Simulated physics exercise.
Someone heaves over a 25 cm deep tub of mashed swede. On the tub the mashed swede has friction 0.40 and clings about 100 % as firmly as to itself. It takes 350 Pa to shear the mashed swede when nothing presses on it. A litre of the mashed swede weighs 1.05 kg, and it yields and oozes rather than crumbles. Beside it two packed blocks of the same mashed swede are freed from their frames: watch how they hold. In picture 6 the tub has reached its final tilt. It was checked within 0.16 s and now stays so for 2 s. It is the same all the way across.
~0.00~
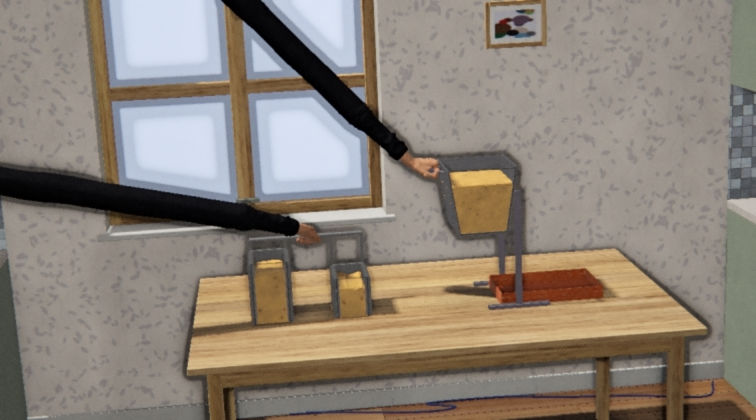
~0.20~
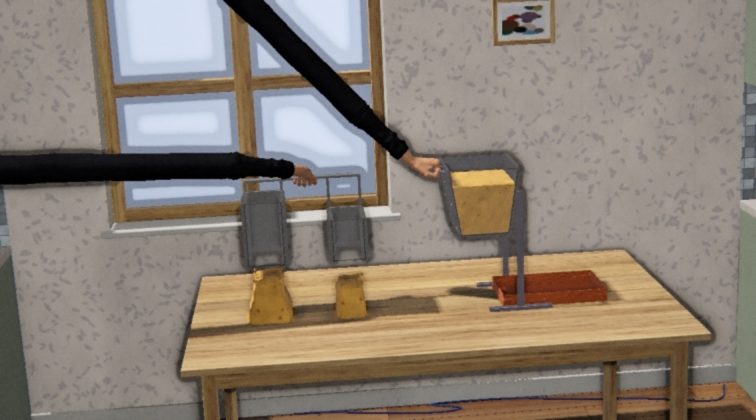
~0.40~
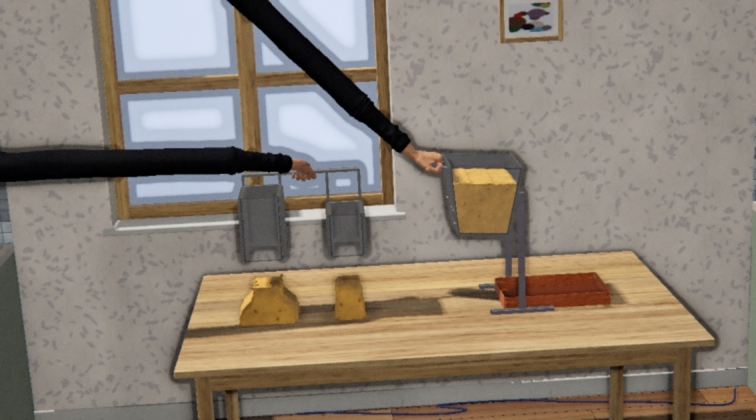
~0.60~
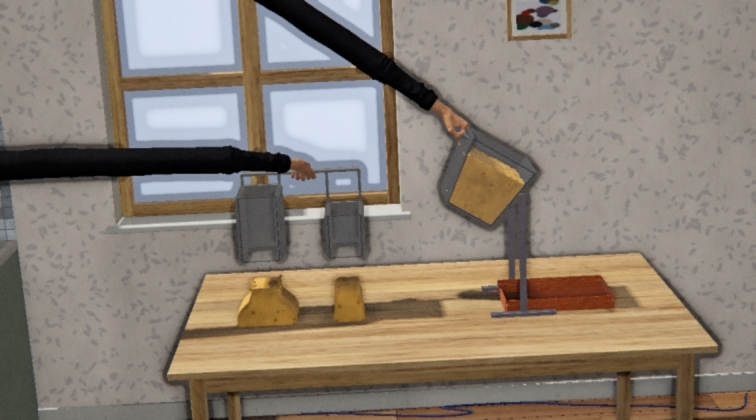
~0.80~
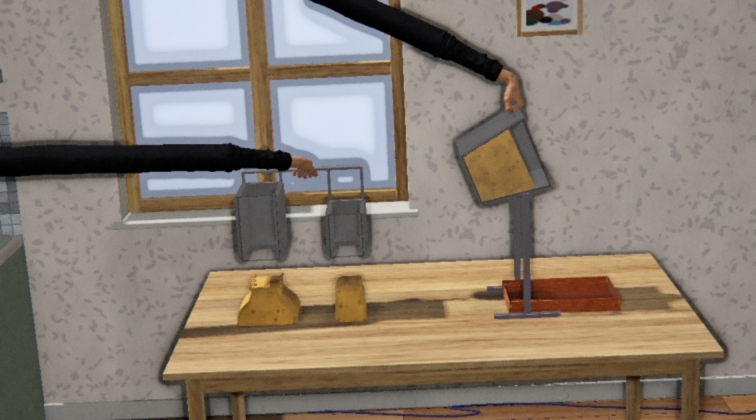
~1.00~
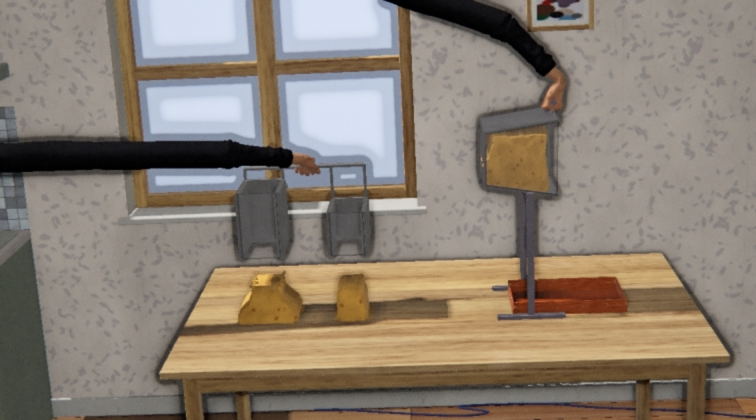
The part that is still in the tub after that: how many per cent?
Close to 47 per cent.
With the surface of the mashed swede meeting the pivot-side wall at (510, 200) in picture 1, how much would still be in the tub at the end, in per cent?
It would be near 80 %.
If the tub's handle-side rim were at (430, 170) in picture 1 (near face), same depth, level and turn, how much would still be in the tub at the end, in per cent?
It would be near 35 %.
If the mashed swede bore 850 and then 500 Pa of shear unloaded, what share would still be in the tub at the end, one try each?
In that order: 100 %, 65 %.
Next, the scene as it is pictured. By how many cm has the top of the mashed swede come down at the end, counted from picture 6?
Some 11 cm.
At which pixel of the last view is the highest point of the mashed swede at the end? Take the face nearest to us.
At about (512, 166).
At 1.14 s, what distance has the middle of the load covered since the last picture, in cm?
Some 5 cm.
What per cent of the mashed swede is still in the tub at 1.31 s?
About 60 %.
By 1.14 s, the tub is at 91 degrees and holds 91 %.
By 1.31 s, the tub is at 91 degrees and holds 62 %.
By 1.48 s, the tub is at 91 degrees and holds 49 %.
By 1.65 s, the tub is at 91 degrees and holds 47 %.
By 3.00 s, at the end, the tub is at 91 degrees and holds 47 %.
